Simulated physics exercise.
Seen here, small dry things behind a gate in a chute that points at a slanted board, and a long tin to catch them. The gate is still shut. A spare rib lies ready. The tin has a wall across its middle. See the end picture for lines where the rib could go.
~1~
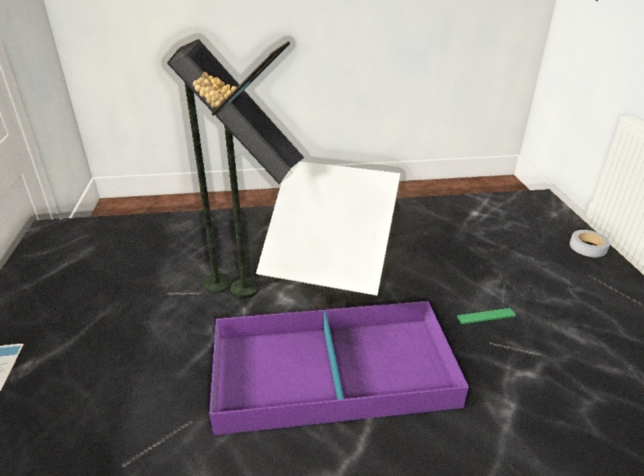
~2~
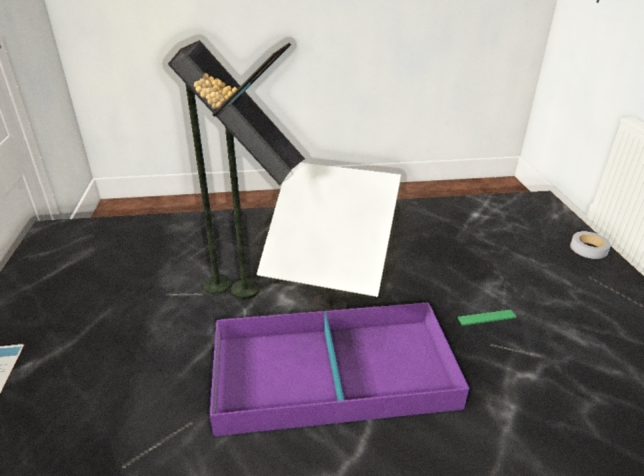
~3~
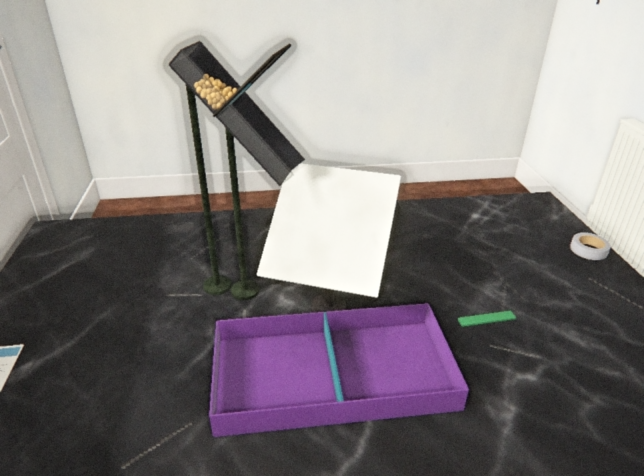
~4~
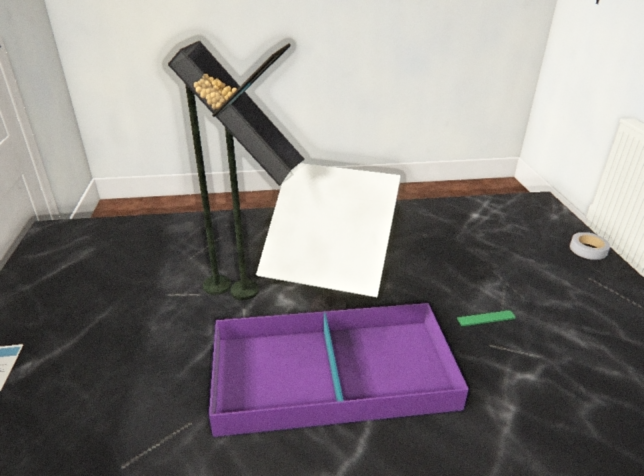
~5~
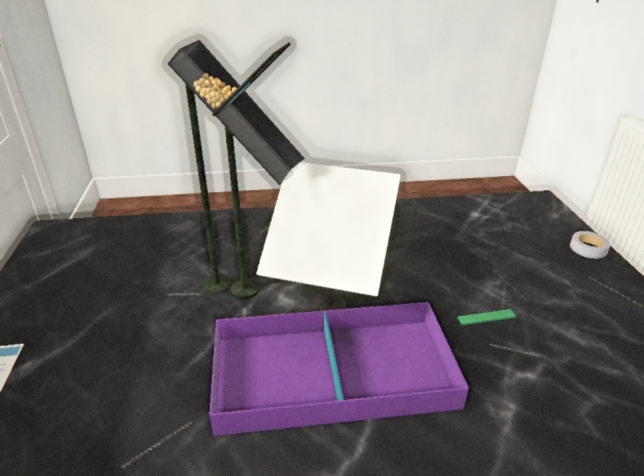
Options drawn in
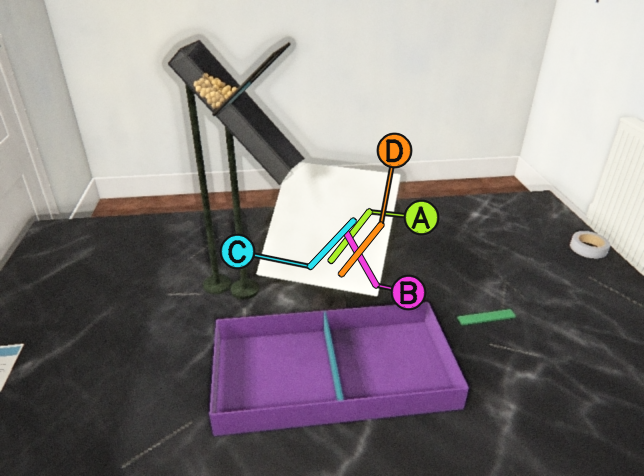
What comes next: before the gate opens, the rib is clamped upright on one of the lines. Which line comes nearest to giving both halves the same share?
It is B.
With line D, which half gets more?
Left.
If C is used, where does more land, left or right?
The left half.
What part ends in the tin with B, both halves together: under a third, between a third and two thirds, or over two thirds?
It is over two thirds.
On the marked copy, line A from (369, 211) to (331, 260); line B from (345, 231) to (376, 285); line C from (353, 220) to (310, 266); line D from (381, 224) to (341, 273).
With A, of what is caught, all but a few in the left half, only a few in the right.
With B, of what is caught, close to a third in the left half, close to two thirds in the right.
With C, of what is caught, all but a few in the left half, only a few in the right.
With D, of what is caught, all but a few in the left half, only a few in the right.
